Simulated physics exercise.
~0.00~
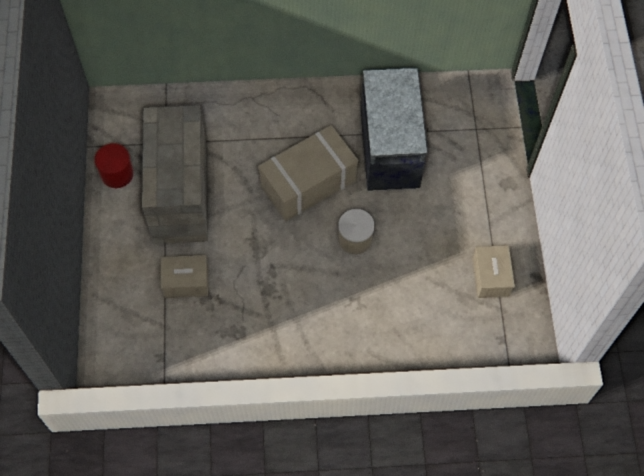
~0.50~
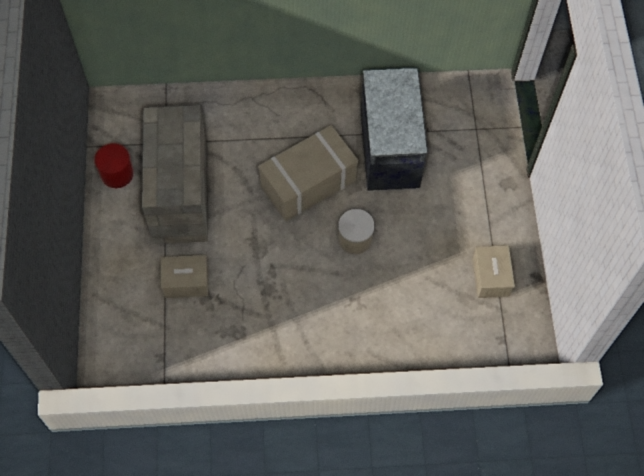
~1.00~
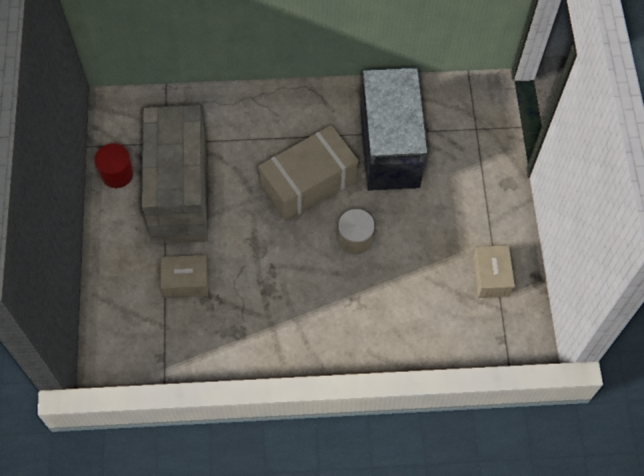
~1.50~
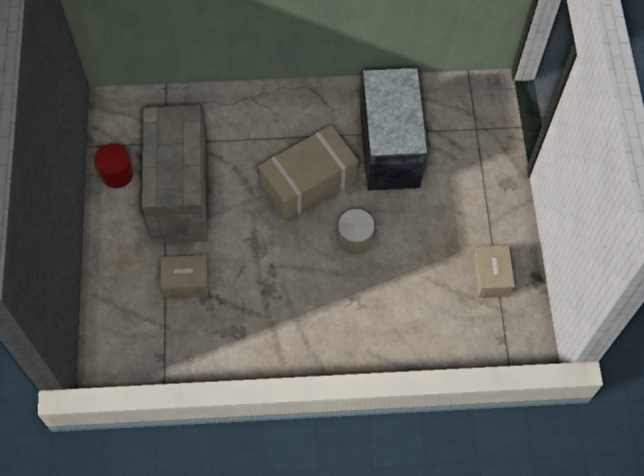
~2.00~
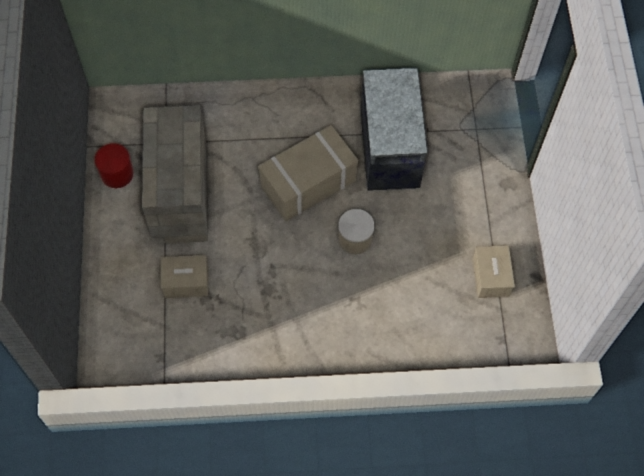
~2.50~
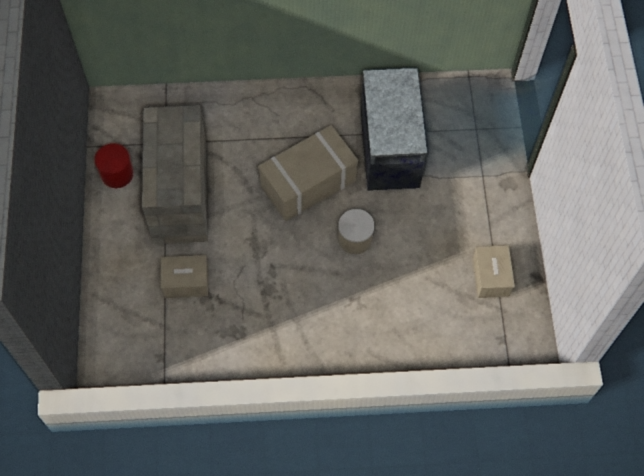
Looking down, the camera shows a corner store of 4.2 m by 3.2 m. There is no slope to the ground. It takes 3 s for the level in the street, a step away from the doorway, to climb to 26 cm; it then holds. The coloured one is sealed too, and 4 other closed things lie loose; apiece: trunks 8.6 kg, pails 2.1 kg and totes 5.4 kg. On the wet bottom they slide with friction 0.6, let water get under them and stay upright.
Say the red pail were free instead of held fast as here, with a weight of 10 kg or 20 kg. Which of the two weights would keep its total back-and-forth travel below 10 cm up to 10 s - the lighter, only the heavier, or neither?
Pick: The bigger mass.
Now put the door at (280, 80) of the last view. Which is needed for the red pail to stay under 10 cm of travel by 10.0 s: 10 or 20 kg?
Lab note: Upper mass required.
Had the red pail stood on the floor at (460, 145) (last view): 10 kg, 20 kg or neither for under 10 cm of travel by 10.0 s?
No load works.
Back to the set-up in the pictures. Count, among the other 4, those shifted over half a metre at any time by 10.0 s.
The total is 3.
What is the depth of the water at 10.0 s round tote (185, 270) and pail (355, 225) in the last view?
About 7 and 6 cm.
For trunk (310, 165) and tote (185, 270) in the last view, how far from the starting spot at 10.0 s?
One is off by 30 cm, the other by 120 cm, in the order asked.
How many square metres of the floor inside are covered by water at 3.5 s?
Near 3.5 m2 in all.
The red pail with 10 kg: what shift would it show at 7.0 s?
About 5 cm.
After 3.5 s the red pail would be 0 cm from its start with 10 kg and 0 cm from its start with 20 kg; 0 cm of water round it then.
After 4.5 s the red pail would be 0 cm from its start with 10 kg and 0 cm from its start with 20 kg; 0 cm of water round it then.
After 7.0 s the red pail would be 3 cm from its start with 10 kg and 0 cm from its start with 20 kg; 7 cm of water round it then.
After 10.0 s the red pail would be 13 cm from its start with 10 kg and 0 cm from its start with 20 kg; 17 cm of water round it then.
